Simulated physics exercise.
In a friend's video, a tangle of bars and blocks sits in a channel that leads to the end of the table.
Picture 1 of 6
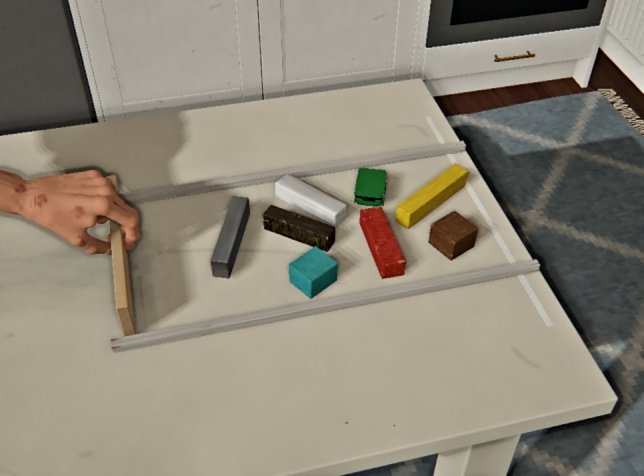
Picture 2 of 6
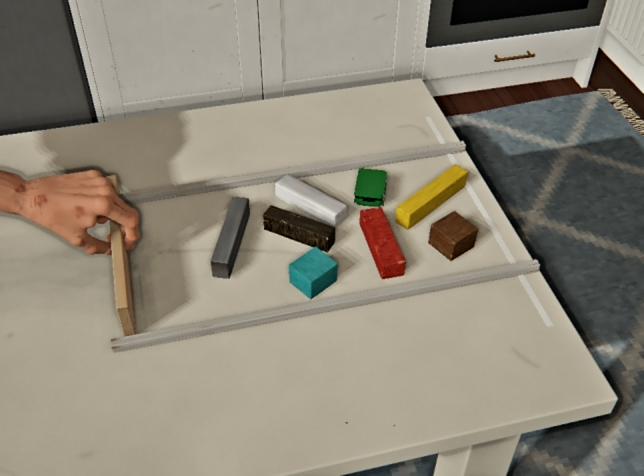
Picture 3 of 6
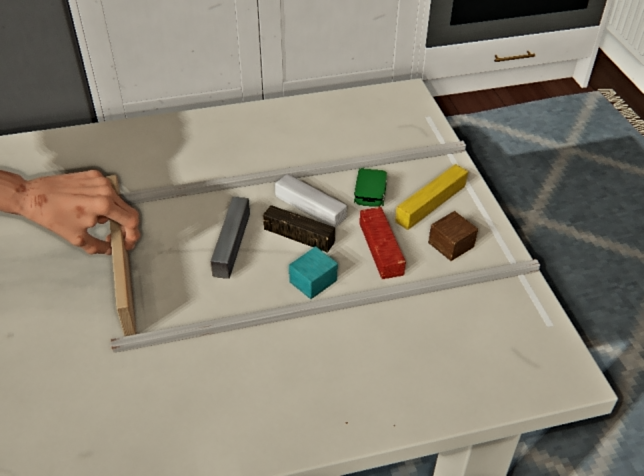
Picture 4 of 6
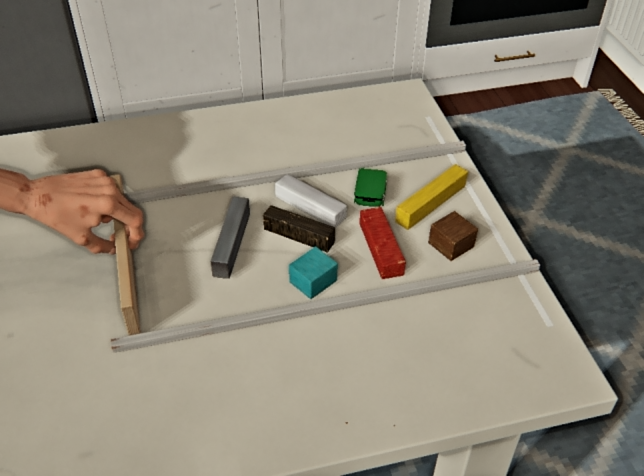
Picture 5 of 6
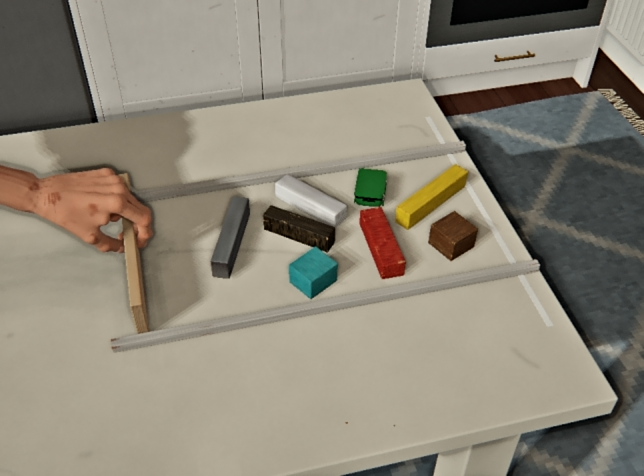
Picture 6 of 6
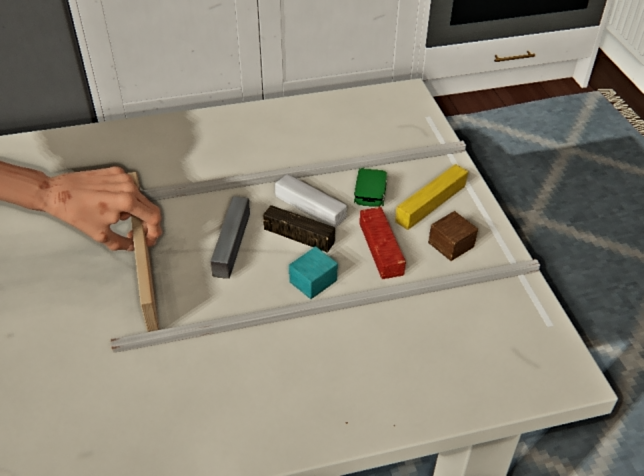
To begin with, a hand holds a wooden board upright at the left of a channel on a pale table, with colourful bars and blocks scattered between its rails. The hand then slides the board a short way right, while the grey, white, red and other pieces stay still.
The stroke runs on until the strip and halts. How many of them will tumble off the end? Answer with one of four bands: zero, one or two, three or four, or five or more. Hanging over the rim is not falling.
Five or more.
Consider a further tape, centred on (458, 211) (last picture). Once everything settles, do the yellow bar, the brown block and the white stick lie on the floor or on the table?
As for the yellow bar, it ends up falling; the brown block ends up falling; the white stick keeps its place.
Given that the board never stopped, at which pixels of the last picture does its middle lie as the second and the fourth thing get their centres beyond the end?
About (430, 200) and about (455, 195).
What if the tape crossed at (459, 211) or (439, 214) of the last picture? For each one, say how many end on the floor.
Well, you'd get 4 the first time and 2 the second time.
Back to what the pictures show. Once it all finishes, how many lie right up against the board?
That makes 2.
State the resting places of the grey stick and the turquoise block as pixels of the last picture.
Roughly at (486, 194) and at (525, 242), in that order.
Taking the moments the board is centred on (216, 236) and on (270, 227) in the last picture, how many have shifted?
At the first spot the count is 1, and at the second it is 2.
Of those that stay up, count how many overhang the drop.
I count 1 overhanging.
Soon after, none off yet; yellow bar at rest near (432, 196); brown block at rest near (453, 236); green case at rest near (371, 189).
In the end, the number that fall off is five or more; gone, black bar, white stick, red bar, green case, brown block and yellow bar.
